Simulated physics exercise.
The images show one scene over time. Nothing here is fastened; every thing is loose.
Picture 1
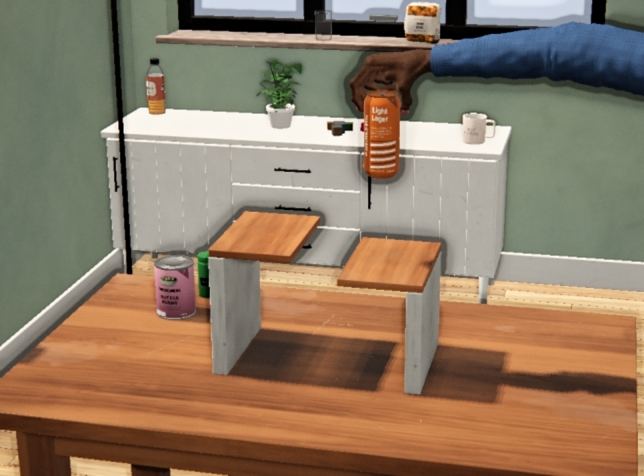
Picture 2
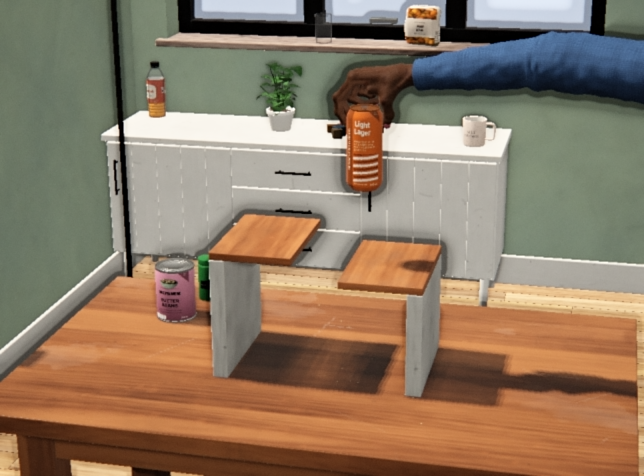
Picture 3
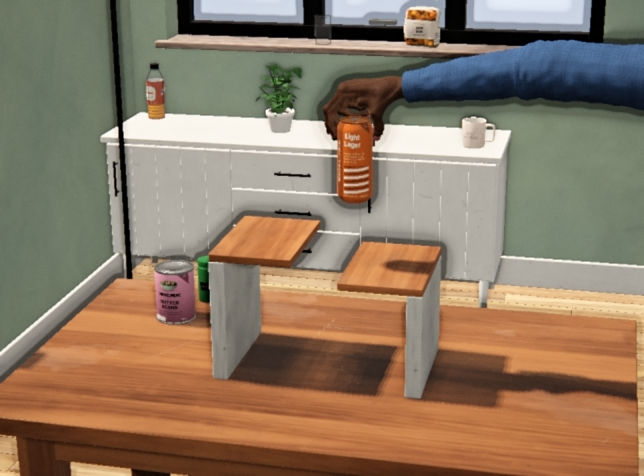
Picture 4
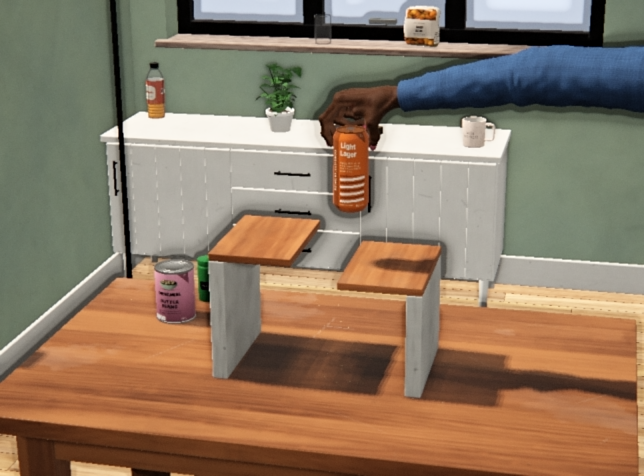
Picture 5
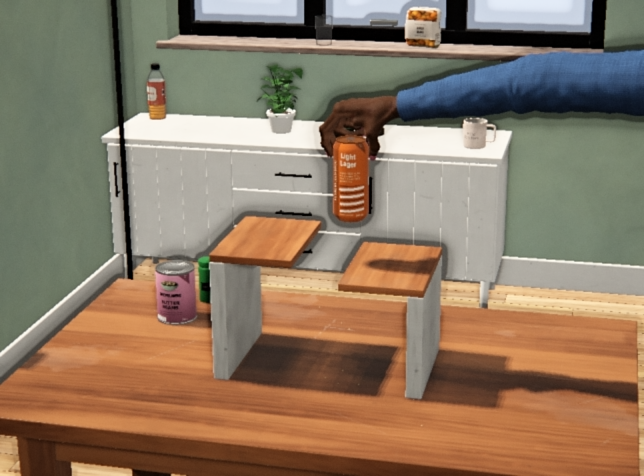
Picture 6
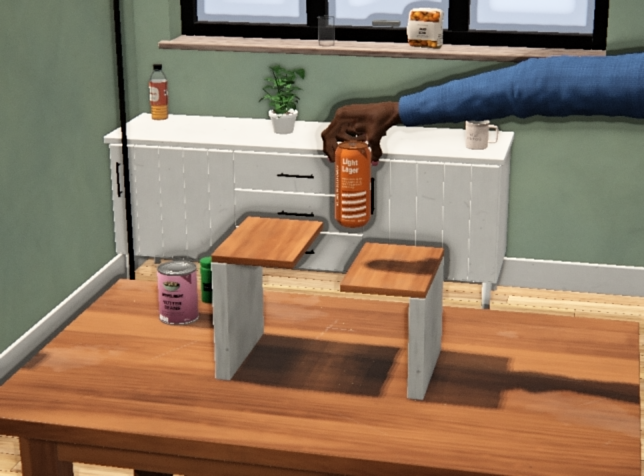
In a green-walled room with a white cabinet behind a wooden table, a blue-sleeved arm holds an orange can above two raised wooden boards on grey supports. The hand carries the can a short way left while lowering it over the gap between the boards, then holds it nearly still there.
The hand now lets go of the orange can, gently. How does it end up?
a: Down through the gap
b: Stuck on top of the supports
Option b: Stuck on top of the supports.
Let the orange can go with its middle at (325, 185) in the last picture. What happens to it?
In that case it slips past.
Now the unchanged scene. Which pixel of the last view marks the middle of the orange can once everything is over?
Pretty much around (325, 234), I'd say.
Then, 0.20 s on from there, orange can shifted about its own width near (353, 209).
Then, 0.50 s on from there, orange can turned 14° from how it was put near (343, 225).
In the end, toppled on the stand or table, orange can; the other 2 unmoved. At the end, from the last picture's camera, orange can near (325, 233). The can is caught.
